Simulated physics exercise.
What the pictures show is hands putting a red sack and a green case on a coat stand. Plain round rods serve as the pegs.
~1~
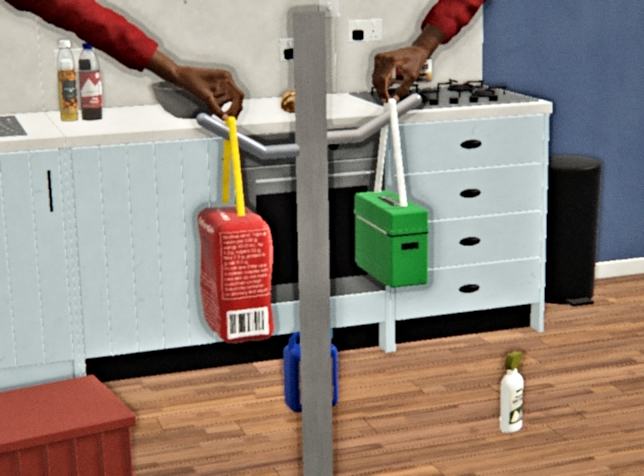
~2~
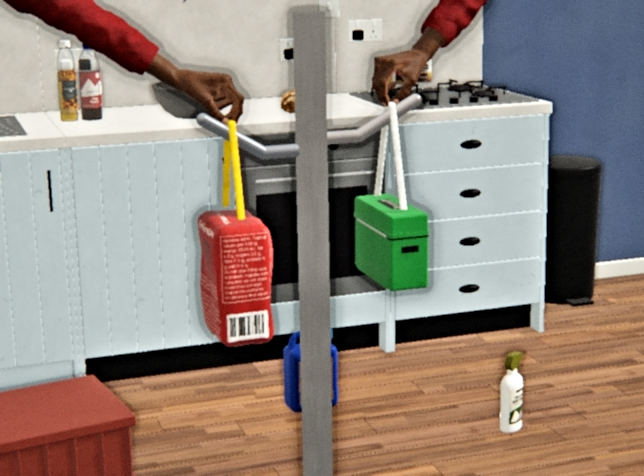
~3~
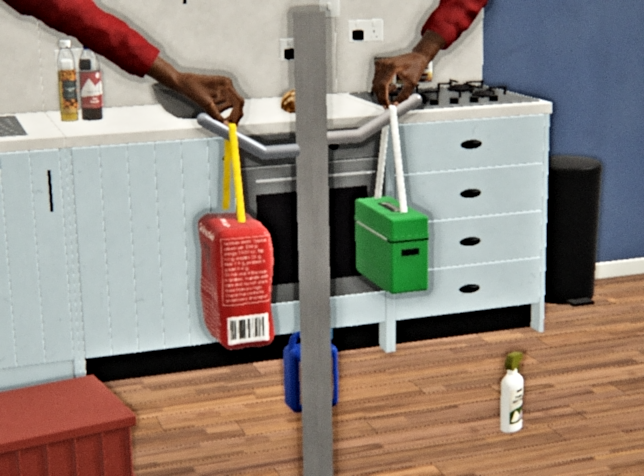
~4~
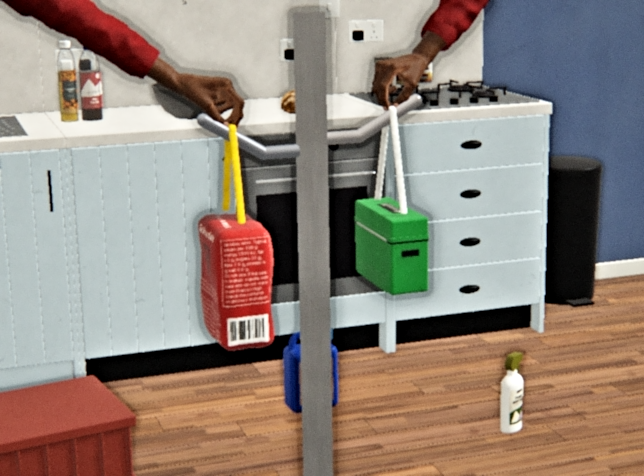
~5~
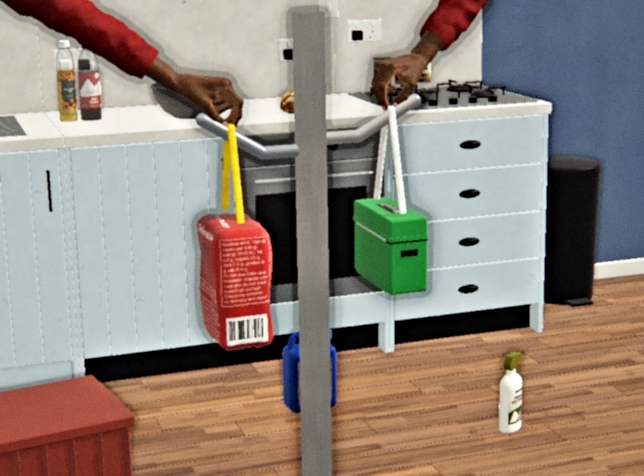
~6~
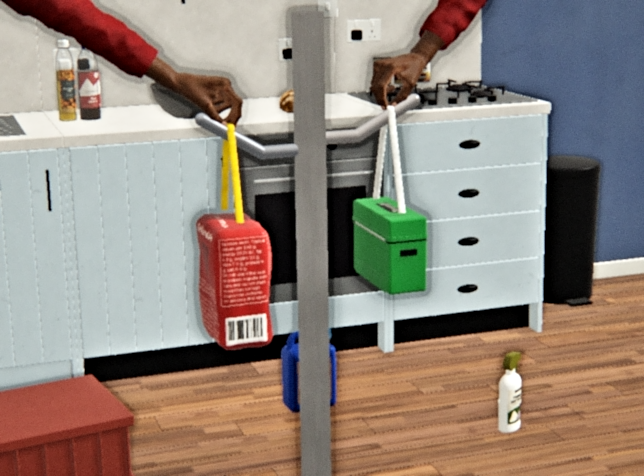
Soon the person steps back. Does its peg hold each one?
The red sack: Yes; the green case: Yes.
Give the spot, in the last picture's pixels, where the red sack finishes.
Its middle finishes close to pixel (274, 297).
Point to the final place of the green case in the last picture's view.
Look around (323, 269) in the last picture.
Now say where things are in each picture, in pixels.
The first picture shows red sack (235, 273); green case (390, 238); left peg tip (203, 120); right peg tip (415, 100).
The second picture shows red sack (235, 277); green case (390, 241).
The third picture shows red sack (236, 279); green case (391, 244).
The fourth picture shows red sack (236, 280); green case (391, 245).
The fifth picture shows red sack (235, 280); green case (389, 245).
The sixth picture shows red sack (234, 280); green case (389, 244); left peg tip (202, 120), pointing up; right peg tip (414, 100), pointing up.
Then, 0.52 s past the final frame, red sack on its peg near (277, 296); green case on its peg near (326, 267).
Then, 1.14 s past the final frame, red sack on its peg near (258, 299); green case on its peg near (363, 262).
When it is over, red sack on its peg near (274, 297); green case on its peg near (323, 269). The red sack holds on and the green case remains on its peg.
